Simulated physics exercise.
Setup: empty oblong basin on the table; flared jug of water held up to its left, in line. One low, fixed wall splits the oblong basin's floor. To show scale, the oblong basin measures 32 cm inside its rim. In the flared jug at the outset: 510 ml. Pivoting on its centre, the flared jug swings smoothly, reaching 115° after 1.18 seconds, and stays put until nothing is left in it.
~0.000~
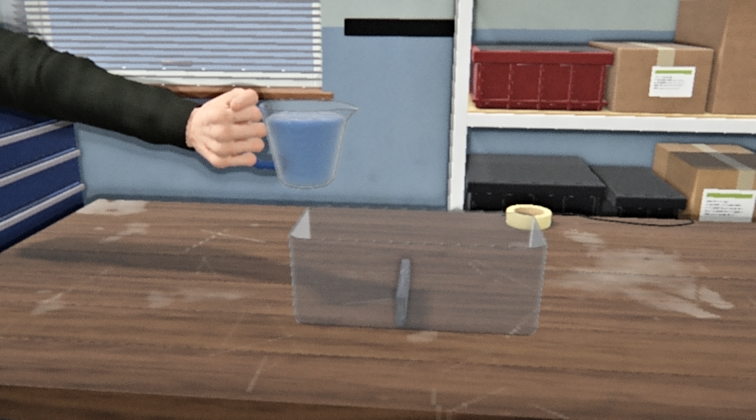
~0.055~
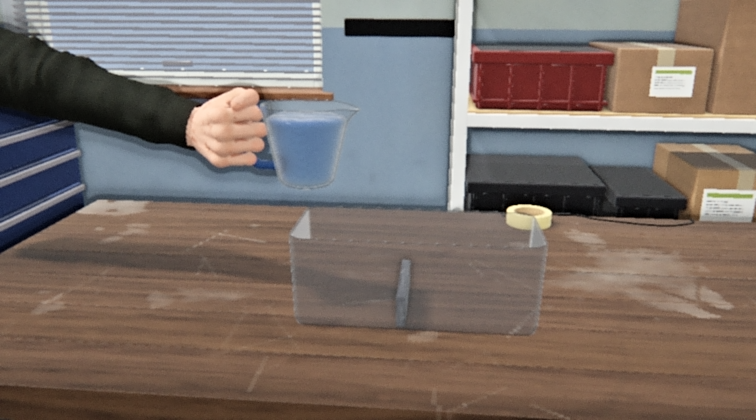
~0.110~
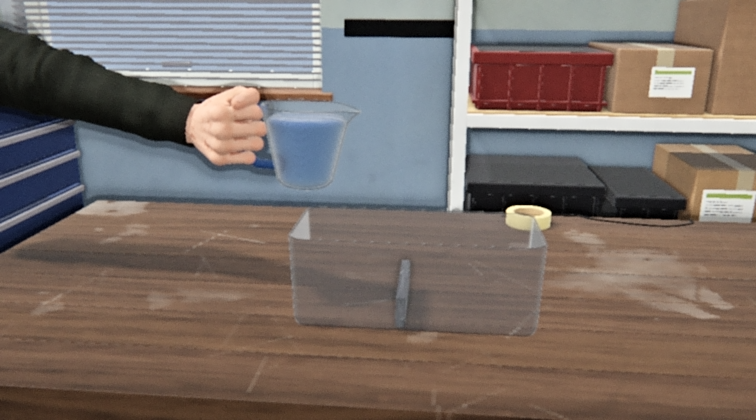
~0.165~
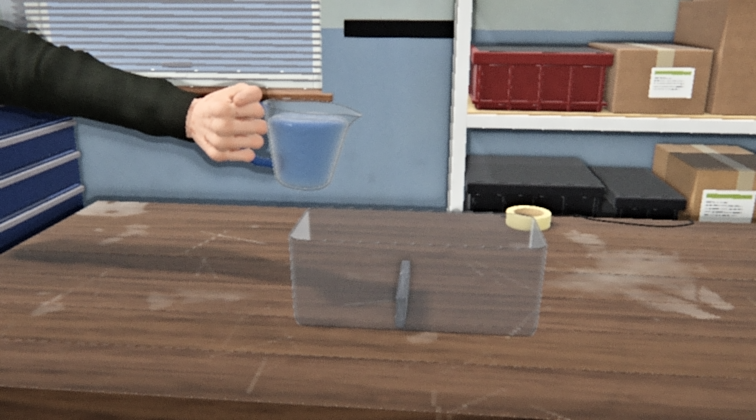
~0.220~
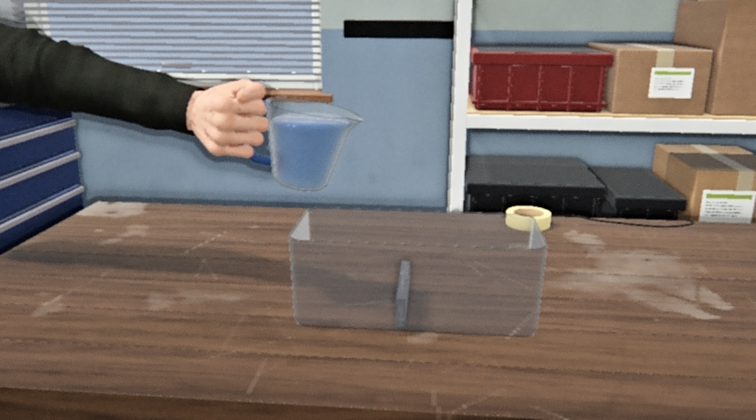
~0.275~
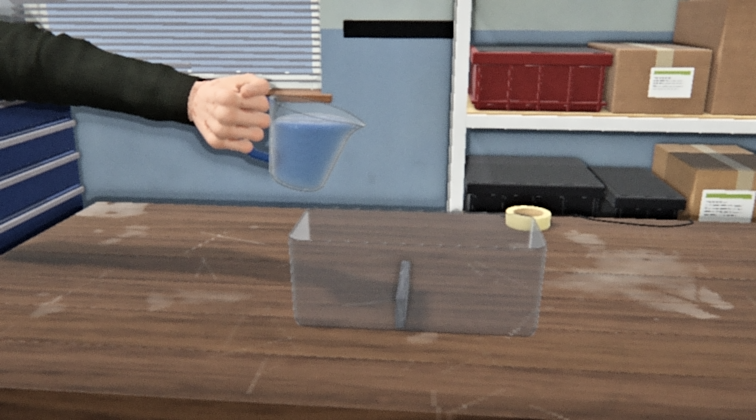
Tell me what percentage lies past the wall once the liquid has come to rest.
Some 40 per cent.
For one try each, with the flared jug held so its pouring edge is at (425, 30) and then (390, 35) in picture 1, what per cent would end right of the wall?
It comes to 90 per cent, and then 90 per cent.
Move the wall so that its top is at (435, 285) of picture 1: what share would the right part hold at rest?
Then roughly 5 per cent would end up there.
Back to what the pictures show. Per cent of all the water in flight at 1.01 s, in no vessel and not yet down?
Around 4 percent of it is airborne.
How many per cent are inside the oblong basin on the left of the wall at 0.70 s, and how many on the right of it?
Near 5 on the left, 16 on the right.
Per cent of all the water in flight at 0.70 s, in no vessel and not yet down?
Around 22 in a hundred.
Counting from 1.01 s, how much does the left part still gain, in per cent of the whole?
Close to 6% of the whole.
Then, 0.70 s in, the tilt is 74° and 58 per cent is still to pour, 5 is left of the wall and 16 right of it.
Then, 1.01 s in, the tilt is 109° and 4 per cent is still to pour, 53 is left of the wall and 39 right of it.
Then, 1.33 s in, the tilt is 115° and 0 per cent is still to pour, 59 is left of the wall and 40 right of it.
Then, 1.68 s in, the tilt is 115° and 0 per cent is still to pour, 59 is left of the wall and 40 right of it.
Finally, 59 per cent lies left of the wall, 40 right of it and 1 outside.
